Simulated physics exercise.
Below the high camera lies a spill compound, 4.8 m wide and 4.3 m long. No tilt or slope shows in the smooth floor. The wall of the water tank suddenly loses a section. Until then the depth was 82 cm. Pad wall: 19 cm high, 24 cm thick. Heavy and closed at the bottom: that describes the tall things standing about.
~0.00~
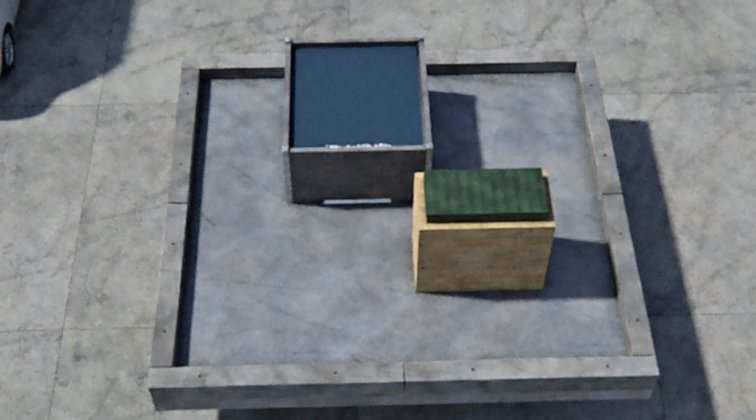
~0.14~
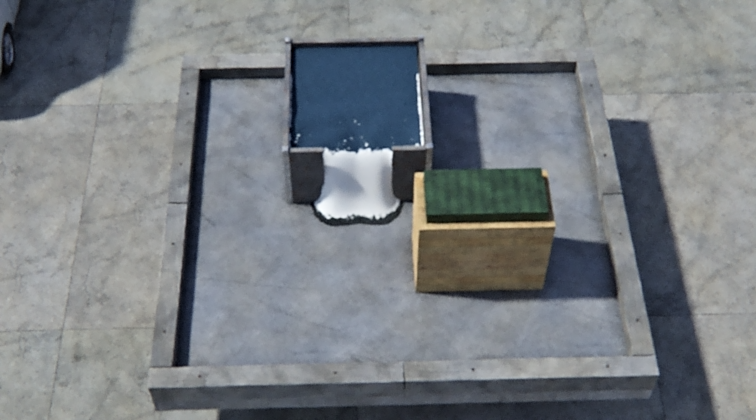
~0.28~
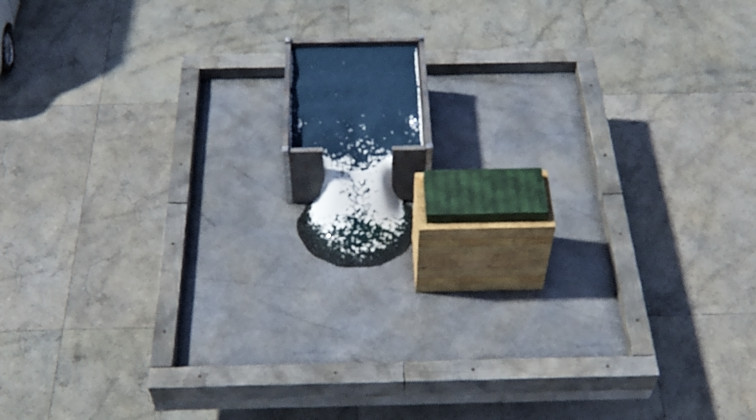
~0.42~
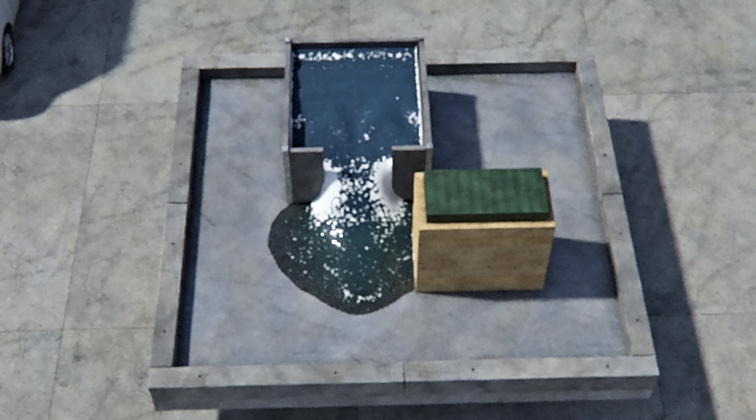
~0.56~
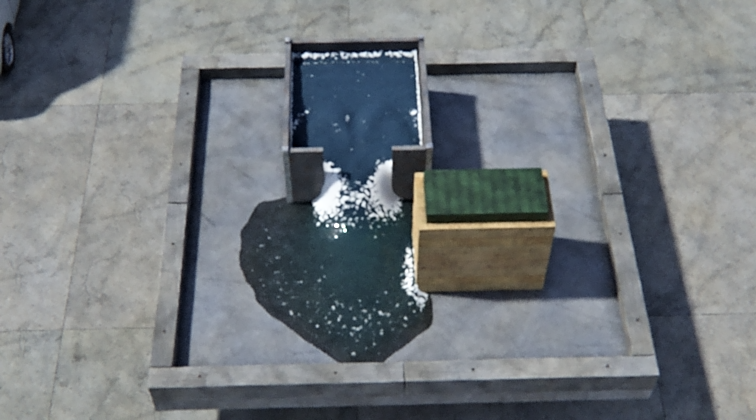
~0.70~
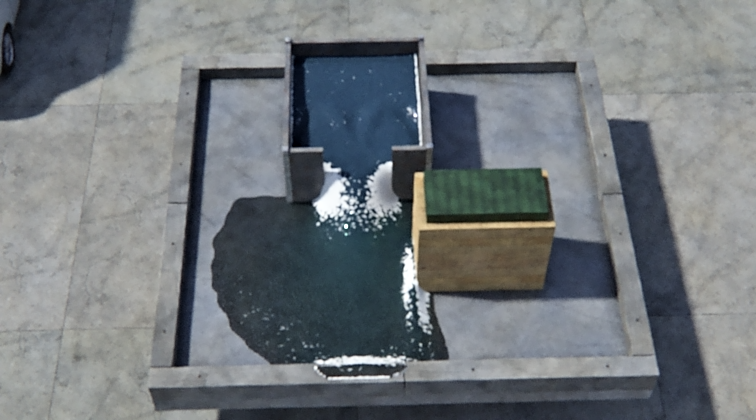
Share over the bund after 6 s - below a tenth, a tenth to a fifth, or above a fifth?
A tenth to a fifth.
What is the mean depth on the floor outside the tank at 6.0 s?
The mean depth is around 8 cm.
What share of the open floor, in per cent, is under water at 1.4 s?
45 %.
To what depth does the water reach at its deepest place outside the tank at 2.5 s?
Max depth: About 34 centimetres.
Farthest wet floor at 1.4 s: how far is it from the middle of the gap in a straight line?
About 3.4 m.
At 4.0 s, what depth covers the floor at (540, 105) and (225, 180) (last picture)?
The depth comes to 2 cm at the first point and 5 cm at the second.
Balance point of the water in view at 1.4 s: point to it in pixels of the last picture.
Around (352, 204).
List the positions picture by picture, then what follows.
The first picture shows the water tank at (356, 97) is whole and still, 82 cm deep.
In the second picture, water pours out at (358, 183) and has run 0.5 m, to (321, 212); deepest outside 46 cm, 82 cm at the water tank's back.
In the third picture, the front is at (337, 258), 0.9 m from the gap at (358, 183); 0.9 m2 of floor is under water; 81 cm left at the back of the water tank.
In the fourth picture, water pours out at (358, 184) and has run 1.5 m, to (354, 307); deepest outside 49 cm, 74 cm at the water tank's back.
In the fifth picture, the front is at (373, 360), 2.2 m from the gap at (358, 183); 3.5 m2 of floor is under water; 69 cm left at the back of the water tank.
In the sixth picture, the front is at (332, 372), 2.4 m from the gap at (358, 183); 4.9 m2 of floor is under water; 69 cm left at the back of the water tank.
After 1.1 s water covers 35 % of the floor and is deepest (50 cm) near (363, 207); 0 % is over the wall.
After 1.4 s water covers 40 % of the floor and is deepest (46 cm) near (367, 370); 2 % is over the wall.
After 2.5 s water covers 50 % of the floor and is deepest (34 cm) near (177, 375); 13 % is over the wall.
After 4.0 s water covers 70 % of the floor and is deepest (25 cm) near (402, 369); 17 % is over the wall.
After 6.0 s water covers 80 % of the floor and is deepest (18 cm) near (228, 129); 18 % is over the wall.
